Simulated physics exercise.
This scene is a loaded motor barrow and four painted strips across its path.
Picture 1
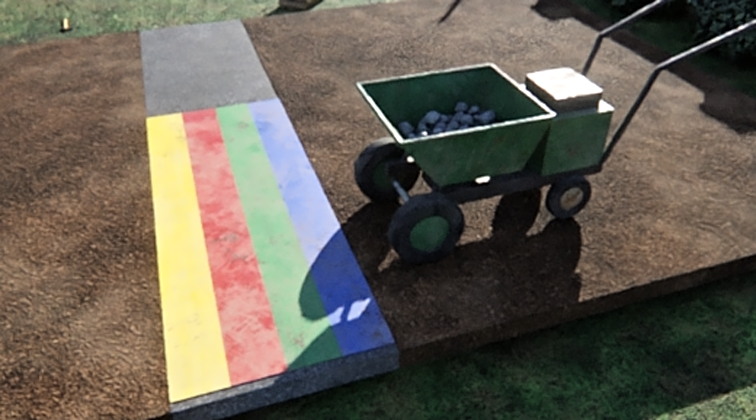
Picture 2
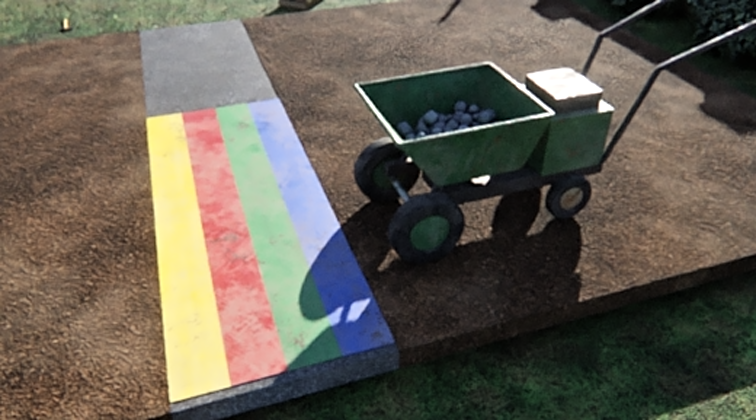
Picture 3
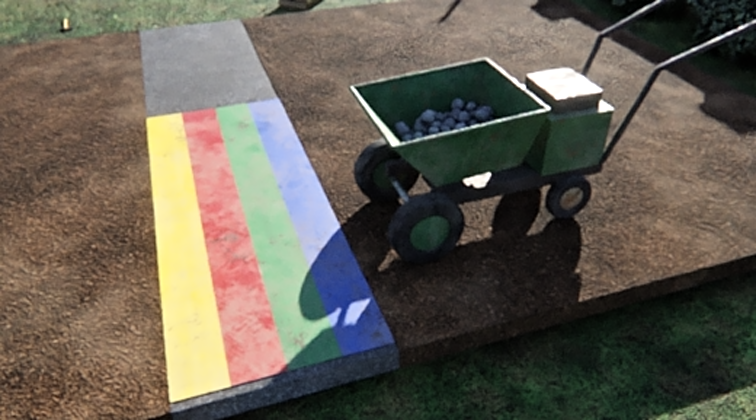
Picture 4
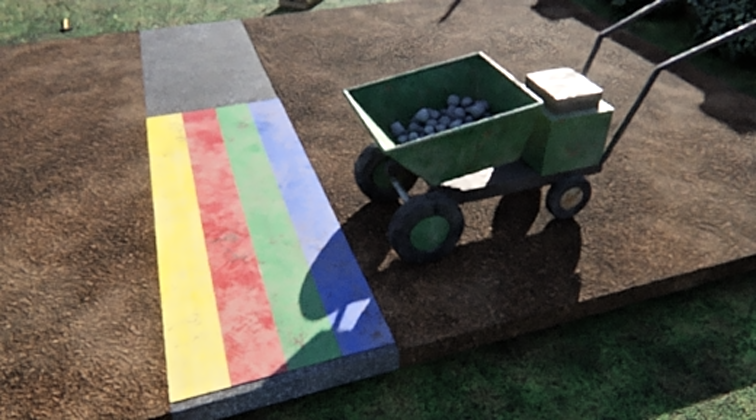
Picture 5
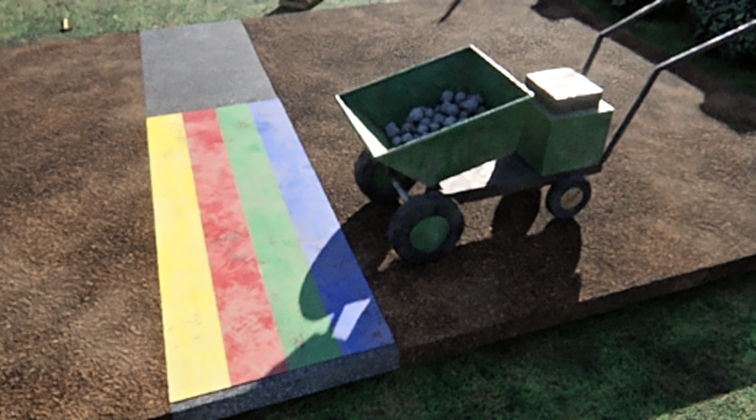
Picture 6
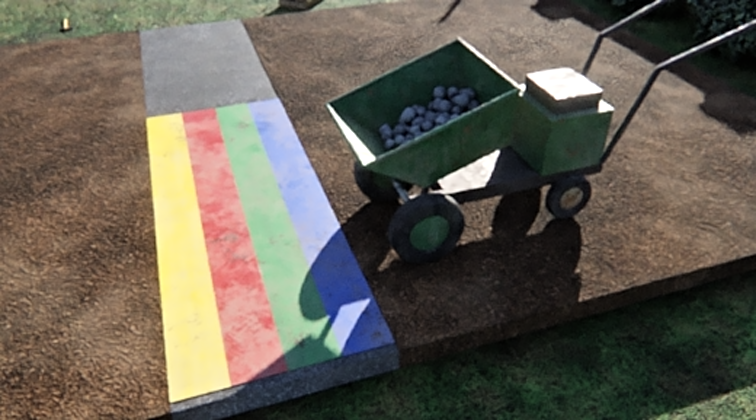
On a patch of brown soil, a green motor barrow loaded with round grey cobbles stands to the right of four painted strips, yellow, red, green and blue. Its skip starts level, then gradually tilts forward to the left, while the wheels stay in place and the cobbles remain inside.
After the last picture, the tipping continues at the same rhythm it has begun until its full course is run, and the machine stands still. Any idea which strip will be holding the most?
Most likely the green strip.
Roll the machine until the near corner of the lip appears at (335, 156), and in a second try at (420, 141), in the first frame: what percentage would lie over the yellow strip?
First place: Around 40 per cent. Second place: Around 0 per cent.
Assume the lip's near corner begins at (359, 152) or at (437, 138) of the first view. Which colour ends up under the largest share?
The red one for the first spot, the blue one for the second.
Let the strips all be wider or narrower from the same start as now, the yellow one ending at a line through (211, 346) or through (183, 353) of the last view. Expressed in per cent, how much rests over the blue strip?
The first case gives around 0 %, the second around 0 %.
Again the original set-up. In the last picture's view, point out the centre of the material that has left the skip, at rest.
Resting centre, last frame: Roughly (275, 250).
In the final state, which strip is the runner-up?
Second place goes to the red one.
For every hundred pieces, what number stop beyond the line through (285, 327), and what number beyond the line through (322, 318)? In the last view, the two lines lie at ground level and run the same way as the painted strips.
That's 30 per cent for the first and 80 per cent for the second.
Just after the last frame, skip tipped steeply; every one in the skip.
A moment on, skip tipped right over; almost all in the skip; about a tenth over the green strip.
Further on, skip tipped right over; about a tenth in the skip; just a few over the blue strip; roughly two thirds over the green strip; roughly a quarter over the red strip; just a few over the yellow strip.
When it is over, skip tipped right over; just a few in the skip; about a tenth over the blue strip; roughly two thirds over the green strip; roughly a quarter over the red strip; about a tenth over the yellow strip.
